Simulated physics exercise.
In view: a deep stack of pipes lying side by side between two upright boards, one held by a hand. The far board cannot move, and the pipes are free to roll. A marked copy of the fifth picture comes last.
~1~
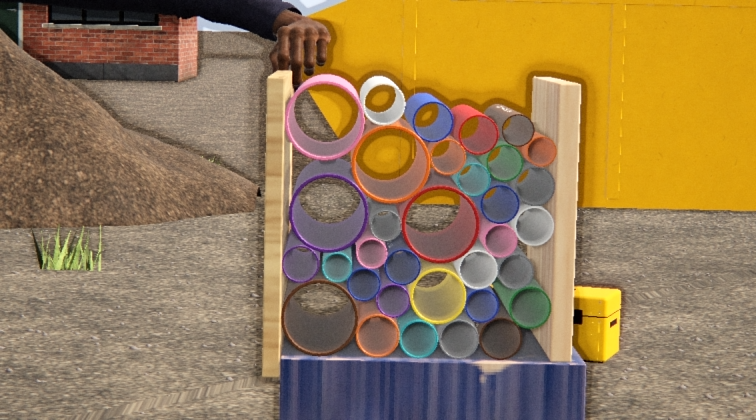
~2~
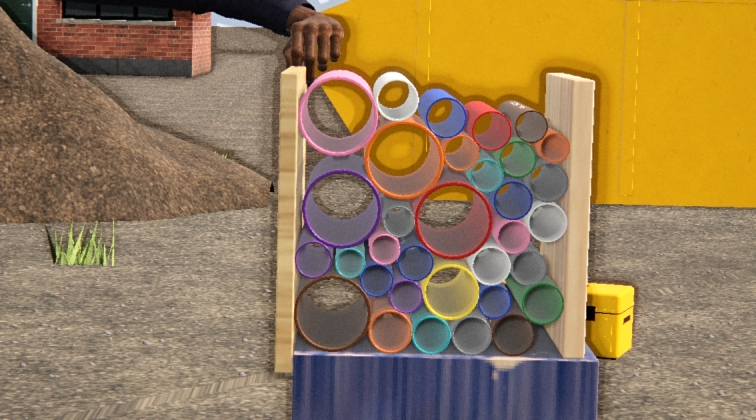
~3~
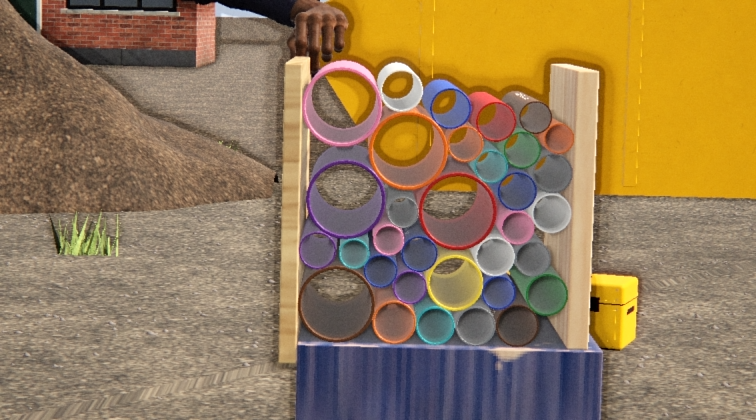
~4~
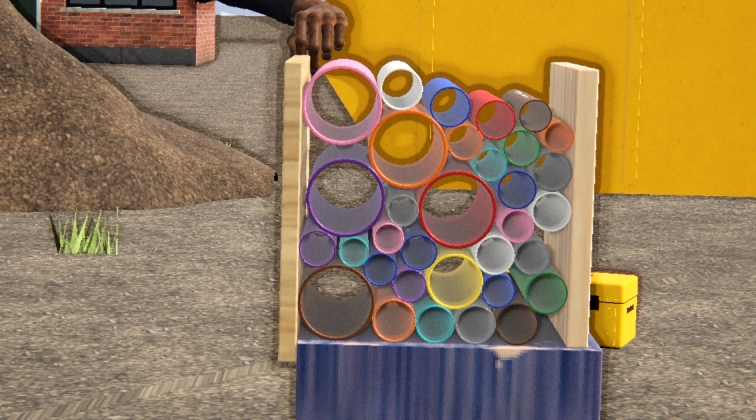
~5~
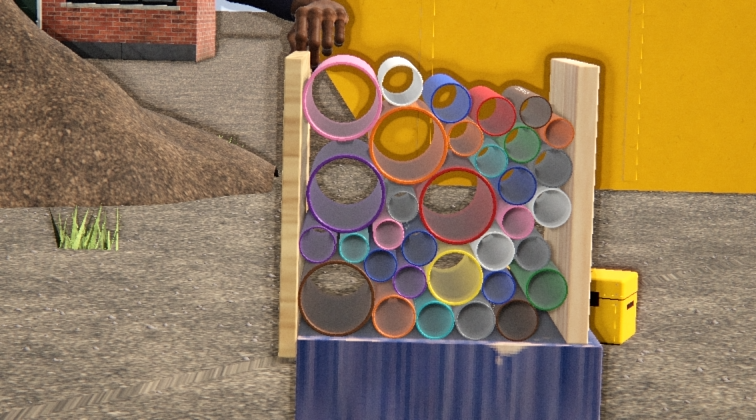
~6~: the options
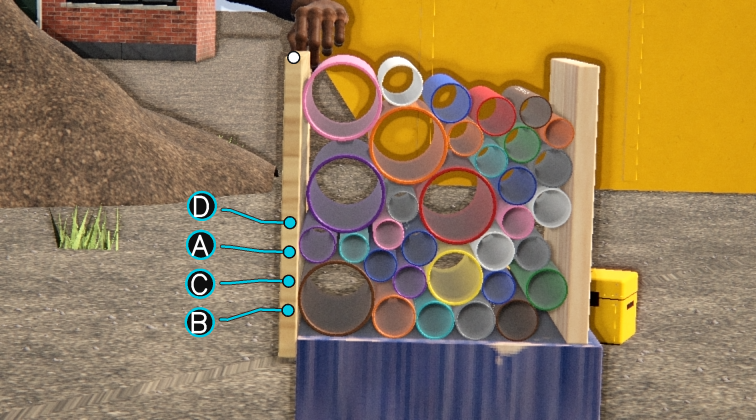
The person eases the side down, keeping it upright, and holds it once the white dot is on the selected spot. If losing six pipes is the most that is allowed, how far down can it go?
The last mark within the limit is A.
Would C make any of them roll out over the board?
Yes, at C.
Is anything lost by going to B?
Yes.
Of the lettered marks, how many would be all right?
The number is two.
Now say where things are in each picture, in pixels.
In the first frame, a brown pipe (320, 318); a yellow pipe (438, 296); a white pipe (478, 269).
In the second frame, a white pipe (491, 266); a red pipe (453, 220).
In the third frame, a pink pipe (342, 107); a turquoise pipe (491, 167).
In the fourth frame, a brown pipe (536, 116); side board (296, 196).
In the fifth frame, a brown pipe (336, 298); a yellow pipe (454, 277); a white pipe (495, 251).
On the marked copy, A at (289, 252); B at (288, 311); C at (288, 281); D at (290, 223); the white dot at (293, 57).
Following A. Soon after the start, top of the board (301, 151).
Later, top of the board (298, 250).
In the end, top of the board (298, 251), four out over the board.
As for the rest, B more than six out over the board; C more than six out over the board; D two out over the board.
